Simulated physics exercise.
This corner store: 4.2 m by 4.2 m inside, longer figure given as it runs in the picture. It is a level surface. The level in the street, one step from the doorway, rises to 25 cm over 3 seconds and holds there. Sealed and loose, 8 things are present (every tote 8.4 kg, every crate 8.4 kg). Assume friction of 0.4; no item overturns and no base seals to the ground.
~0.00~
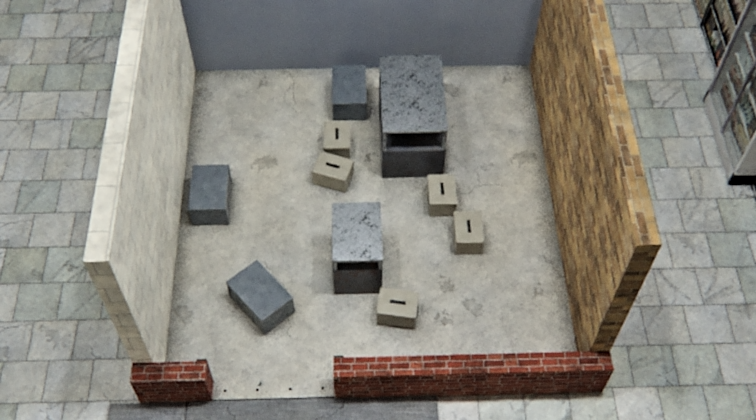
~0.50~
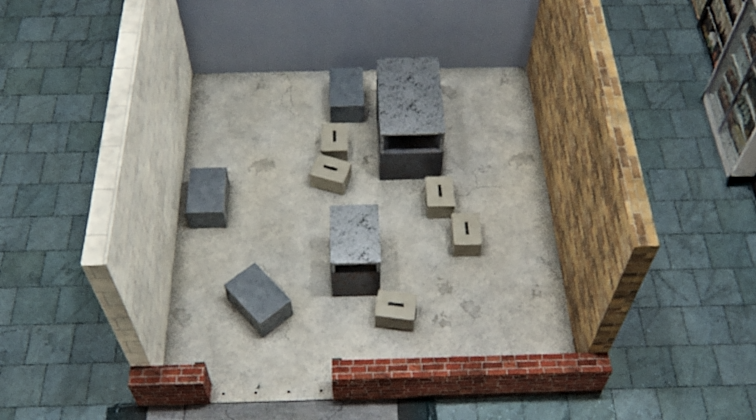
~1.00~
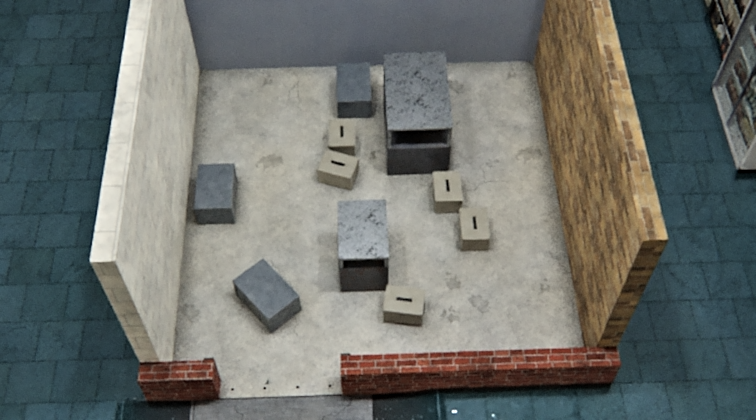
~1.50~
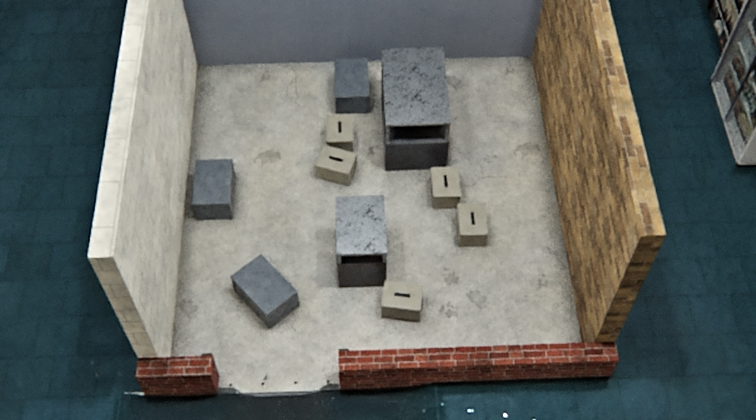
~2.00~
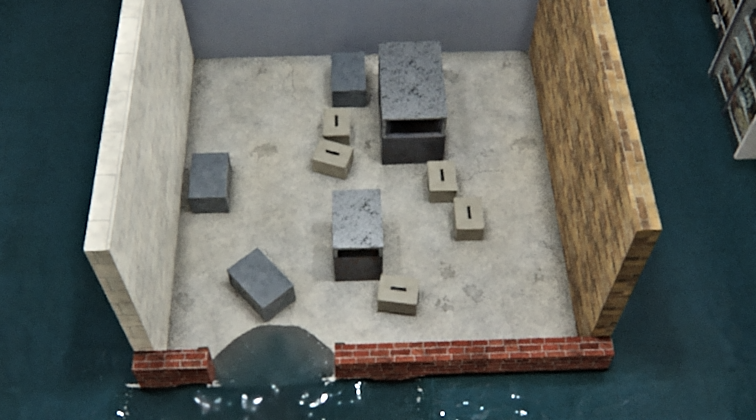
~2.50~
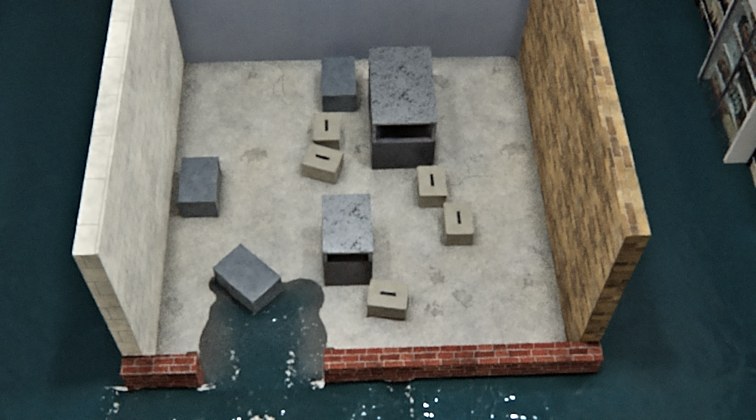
At the start, grey and tan blocks stand on the dry floor of a walled room with a gap in its low brick front. Dark water gradually covers the paving outside, then enters through the gap and spreads inward, reaching the tilted grey block, which shifts slightly while the others stay put.
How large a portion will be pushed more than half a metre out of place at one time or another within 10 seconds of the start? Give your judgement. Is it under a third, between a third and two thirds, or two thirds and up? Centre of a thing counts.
Displaced share: Medium, one to two thirds.
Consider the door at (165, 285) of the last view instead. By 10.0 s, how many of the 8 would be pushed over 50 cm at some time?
Result: 6.
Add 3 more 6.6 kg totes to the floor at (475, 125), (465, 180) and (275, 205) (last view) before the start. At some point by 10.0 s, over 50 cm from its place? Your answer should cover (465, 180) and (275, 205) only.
First one stays within it, second one exceeds it.
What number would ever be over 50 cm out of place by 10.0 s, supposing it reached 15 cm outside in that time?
Count under that change: 2.
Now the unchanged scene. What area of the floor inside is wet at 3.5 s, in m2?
About 4.0 m2 is covered.
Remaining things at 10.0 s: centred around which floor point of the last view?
Near (351, 177).
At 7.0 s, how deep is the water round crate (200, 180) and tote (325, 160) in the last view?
I'd estimate 18 cm for the first and 6 cm for the second.
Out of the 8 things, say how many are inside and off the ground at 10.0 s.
Tally: 6 of them.
After 3.5 s 1 of 8 are over 50 cm from their spots; 0 afloat.
After 4.5 s 2 of 8 are over 50 cm from their spots; 1 afloat.
After 7.0 s 2 of 8 are over 50 cm from their spots; 3 afloat.
After 10.0 s 4 of 8 are over 50 cm from their spots, and 4 have been at some point; 6 afloat.
